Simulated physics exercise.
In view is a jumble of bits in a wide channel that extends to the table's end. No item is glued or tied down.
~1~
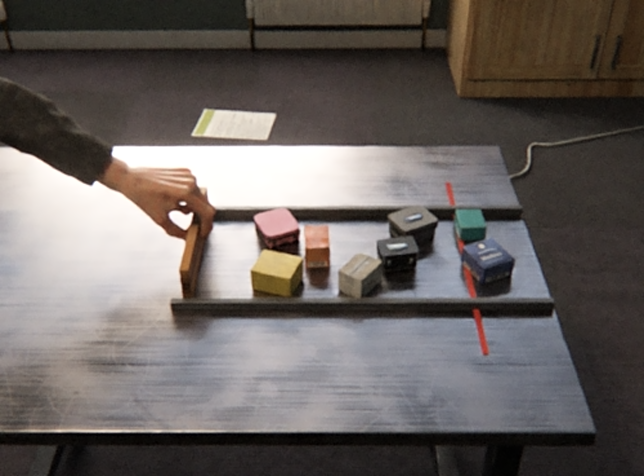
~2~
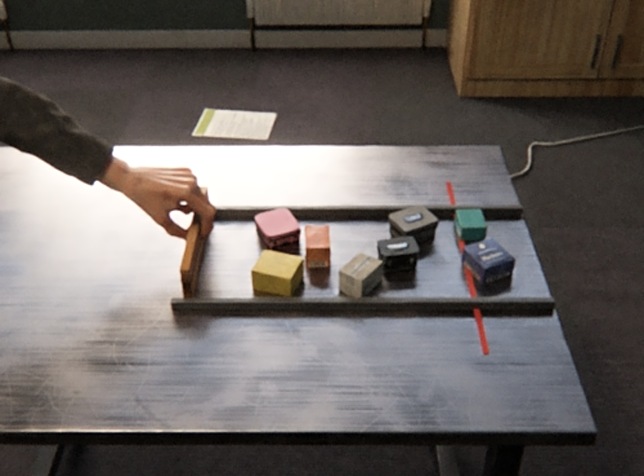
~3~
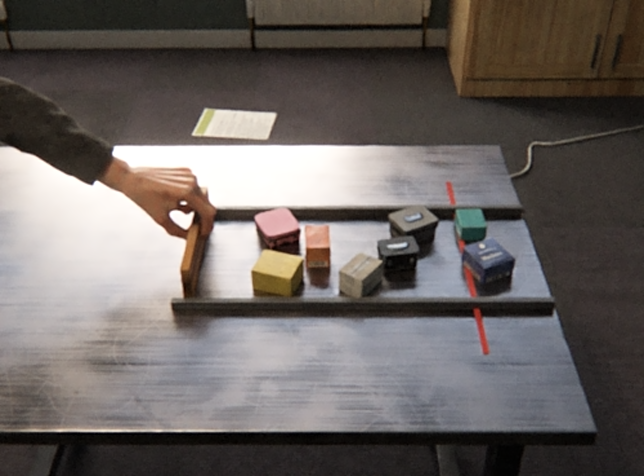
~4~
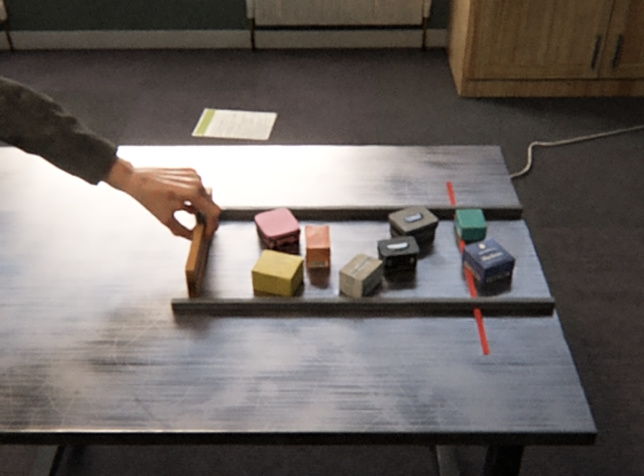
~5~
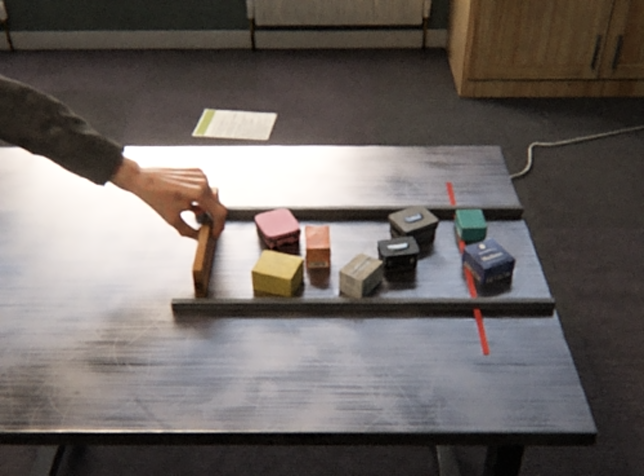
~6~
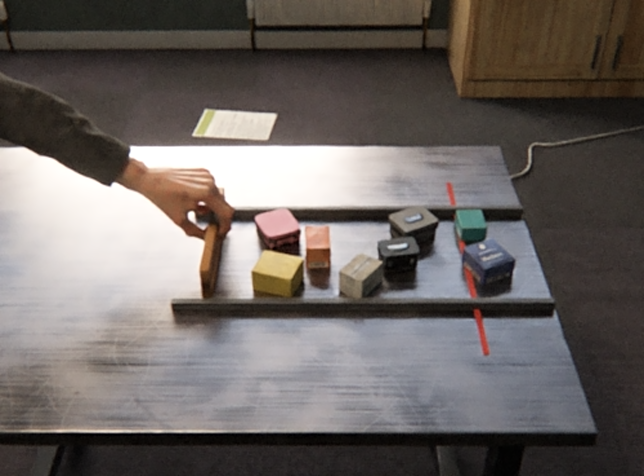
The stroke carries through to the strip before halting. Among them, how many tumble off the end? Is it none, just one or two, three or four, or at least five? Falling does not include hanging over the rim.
Well, a single one or a pair drops off the table this time.
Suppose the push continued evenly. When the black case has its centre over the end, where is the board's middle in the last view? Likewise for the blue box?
Near (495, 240), then near (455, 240).
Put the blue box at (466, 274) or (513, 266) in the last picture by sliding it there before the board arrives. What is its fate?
Well, place by place the object does not stay and then does not stay.
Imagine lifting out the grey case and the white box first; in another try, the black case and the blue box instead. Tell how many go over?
Try 1: 0; try 2: 1.
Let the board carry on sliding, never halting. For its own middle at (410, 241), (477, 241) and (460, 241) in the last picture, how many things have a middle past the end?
0, 2 and 2.
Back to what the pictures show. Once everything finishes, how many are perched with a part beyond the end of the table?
So the number is 1.
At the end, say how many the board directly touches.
3 end up touching it.
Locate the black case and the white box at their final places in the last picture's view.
I'd put one close to (514, 250) and the other close to (531, 280).
Soon after, none off yet; blue box at rest near (488, 261); turquoise block at rest near (471, 225); grey case at rest near (413, 227).
Then, none off yet; blue box at rest near (488, 261); turquoise block at rest near (471, 225); grey case moving near (417, 227).
Further on, none off yet; blue box moved a little near (512, 262); turquoise block moved about its own width near (508, 226); grey case moved well along near (477, 228).
By the end, the number that fall off is one or two; fallen, turquoise block and blue box.
